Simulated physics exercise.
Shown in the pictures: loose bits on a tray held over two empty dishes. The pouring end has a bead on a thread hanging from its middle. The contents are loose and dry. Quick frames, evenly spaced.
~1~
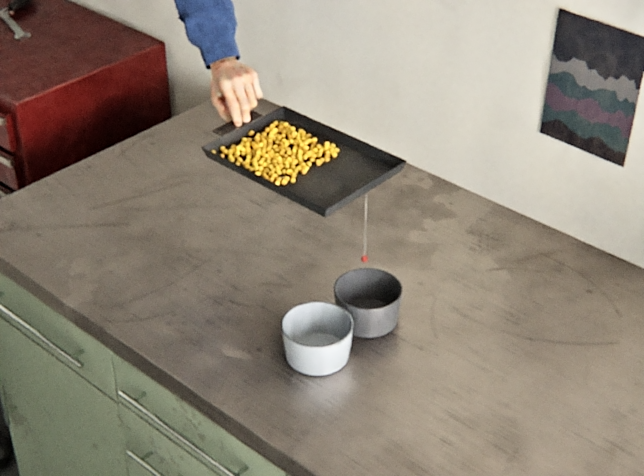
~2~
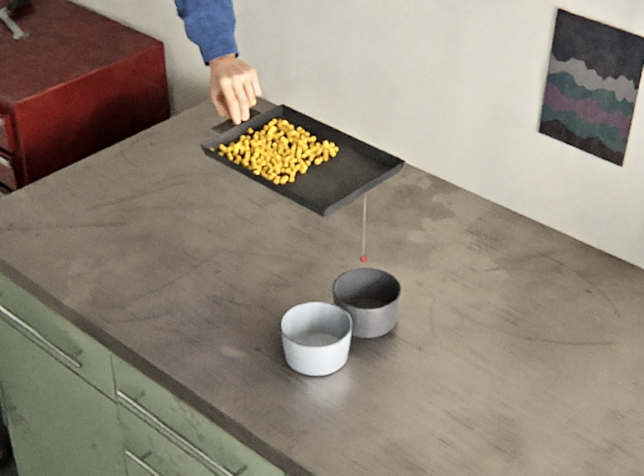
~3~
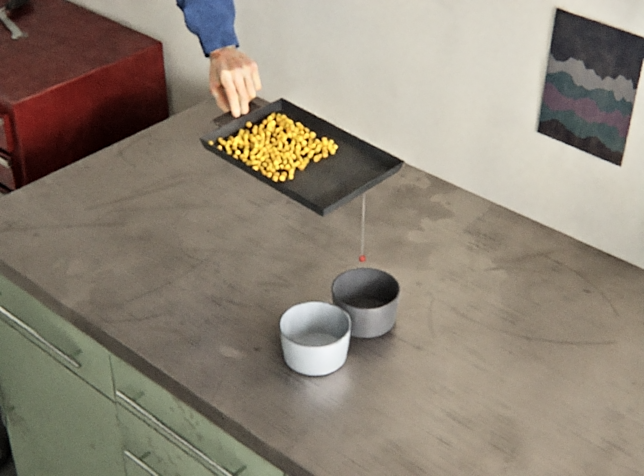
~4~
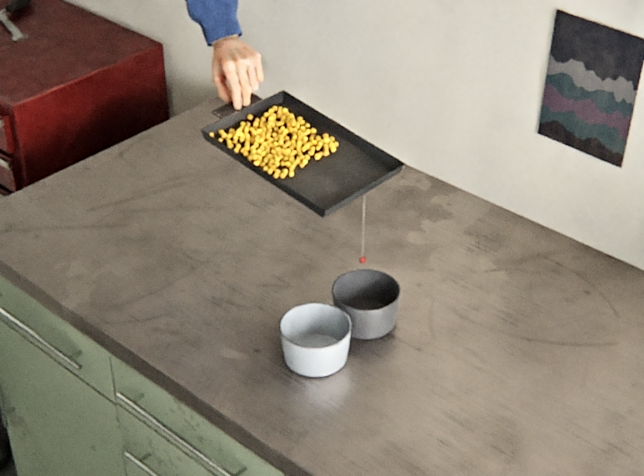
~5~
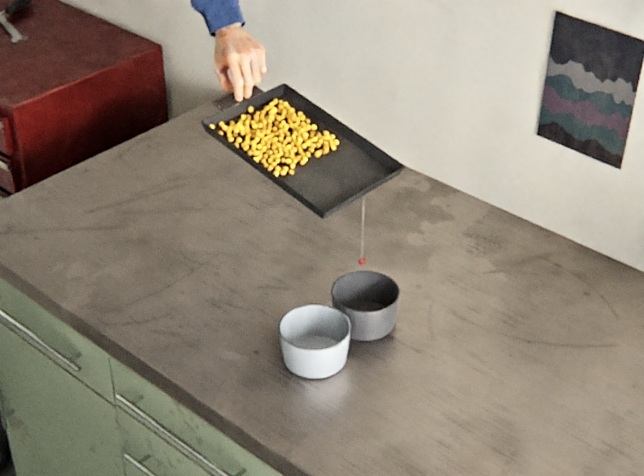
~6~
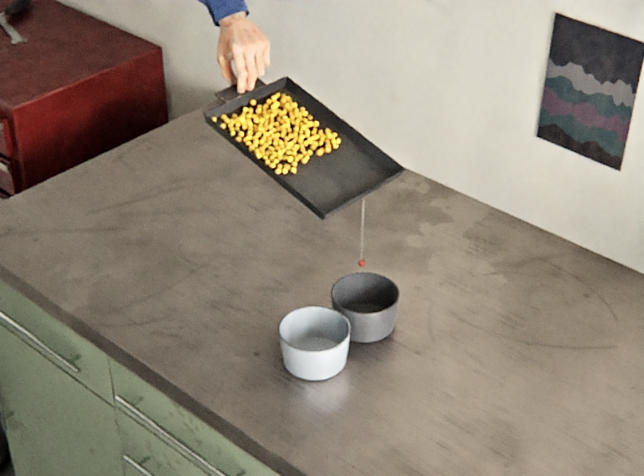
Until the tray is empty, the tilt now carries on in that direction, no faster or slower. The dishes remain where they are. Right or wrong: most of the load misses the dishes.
Right, the dishes get under half.
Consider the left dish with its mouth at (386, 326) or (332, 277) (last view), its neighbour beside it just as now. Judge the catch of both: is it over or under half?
For the two tries in order: Not as much as half, not as much as half.
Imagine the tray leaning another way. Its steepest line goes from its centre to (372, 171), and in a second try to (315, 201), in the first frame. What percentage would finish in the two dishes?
About 0 % and 40 %.
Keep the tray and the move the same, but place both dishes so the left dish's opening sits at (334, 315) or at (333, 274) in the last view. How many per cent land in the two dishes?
60 per cent the first time, 0 per cent the second time.
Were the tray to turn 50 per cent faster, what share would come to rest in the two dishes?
Around 30 percent.
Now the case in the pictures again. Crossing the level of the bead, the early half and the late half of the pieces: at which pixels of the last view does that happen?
Earlier portion about (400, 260); later portion about (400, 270).
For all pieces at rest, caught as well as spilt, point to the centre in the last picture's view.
The centre comes to rest close to (406, 308).
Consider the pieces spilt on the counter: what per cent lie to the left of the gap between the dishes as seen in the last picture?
Estimate: About 0 percent.
Soon after the last picture, tray tipped steeply; most on the tray; a stray few in the right dish; a small part outside both; about a quarter in the air.
A little later, tray tipped past a quarter turn; about a quarter on the tray; a small part in the right dish; about a third outside both; about a third in the air.
Later still, tray tipped past a quarter turn; about a third in the right dish; about two thirds outside both.
At rest, tray tipped past a quarter turn; none in the left dish; about a third in the right dish; about two thirds outside both.
